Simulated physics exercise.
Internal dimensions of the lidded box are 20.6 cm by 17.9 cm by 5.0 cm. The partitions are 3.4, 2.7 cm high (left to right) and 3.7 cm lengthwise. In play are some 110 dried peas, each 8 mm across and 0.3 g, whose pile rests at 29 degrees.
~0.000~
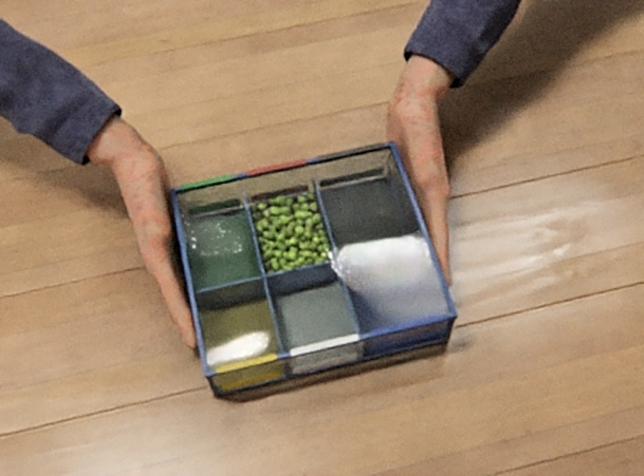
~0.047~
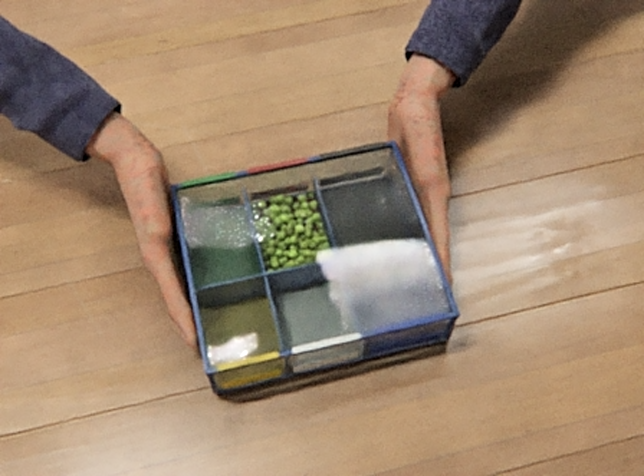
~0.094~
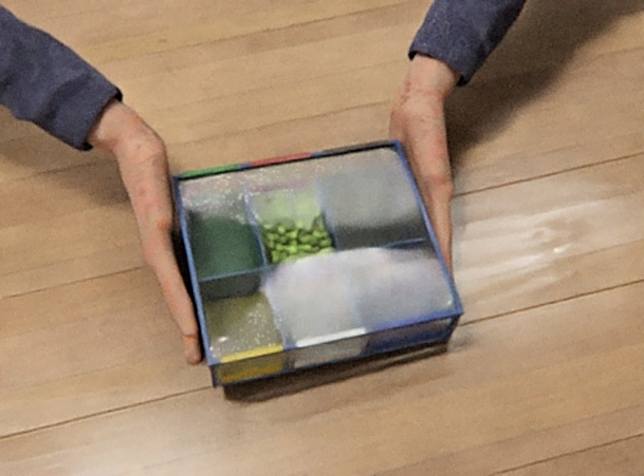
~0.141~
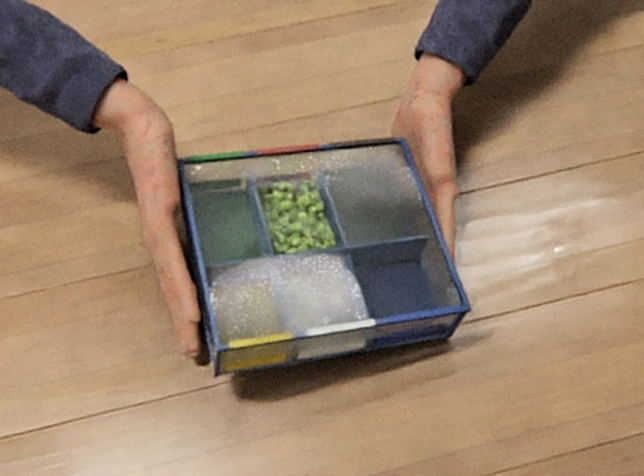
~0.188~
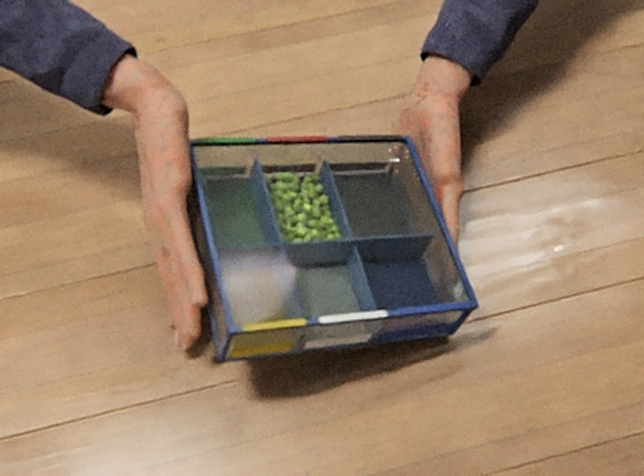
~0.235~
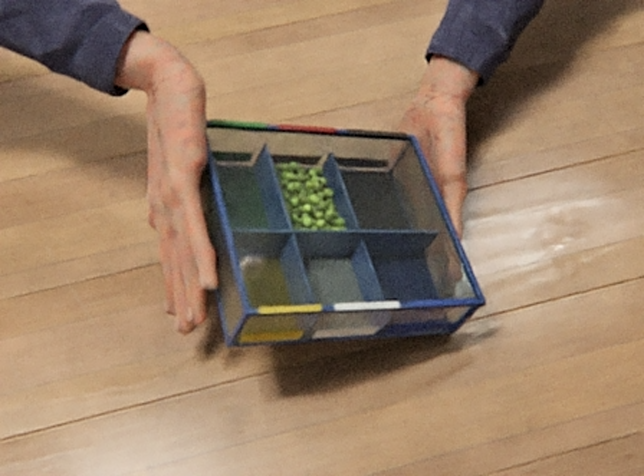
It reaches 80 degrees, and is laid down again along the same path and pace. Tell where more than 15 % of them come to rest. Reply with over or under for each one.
Red compartment: Over, blue compartment: Under, green compartment: Under, yellow compartment: Under, white compartment: Under, black compartment: Over.
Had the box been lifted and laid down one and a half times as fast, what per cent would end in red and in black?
Final share: Red 40 %, black 60 %.
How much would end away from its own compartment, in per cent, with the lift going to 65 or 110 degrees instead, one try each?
Close to 0 in a hundred first, and 100 in a hundred second.
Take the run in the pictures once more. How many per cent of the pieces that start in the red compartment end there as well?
That compartment keeps close to 70 per cent of its own pieces.
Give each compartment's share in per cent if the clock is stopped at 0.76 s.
You'd find red at 95, blue at 0, green at 0, yellow at 0, white at 0 and black at 5 per cent.
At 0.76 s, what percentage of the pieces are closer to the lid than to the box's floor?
Around 10 in a hundred, give or take.
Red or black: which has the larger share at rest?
The red compartment.
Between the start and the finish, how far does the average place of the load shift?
The balance point ends up some 4.5 centimetres from where it began.
After 0.76 s, tilt 78 degrees; red 95 %, black 5 %.
After 1.11 s, tilt 32 degrees; red 65 %, black 35 %.
After 1.55 s, tilt 0 degrees; red 65 %, black 35 %.
In the end, at 2.0 s, red 65 %, blue 0 %, green 0 %, yellow 0 %, white 0 %, black 35 %.
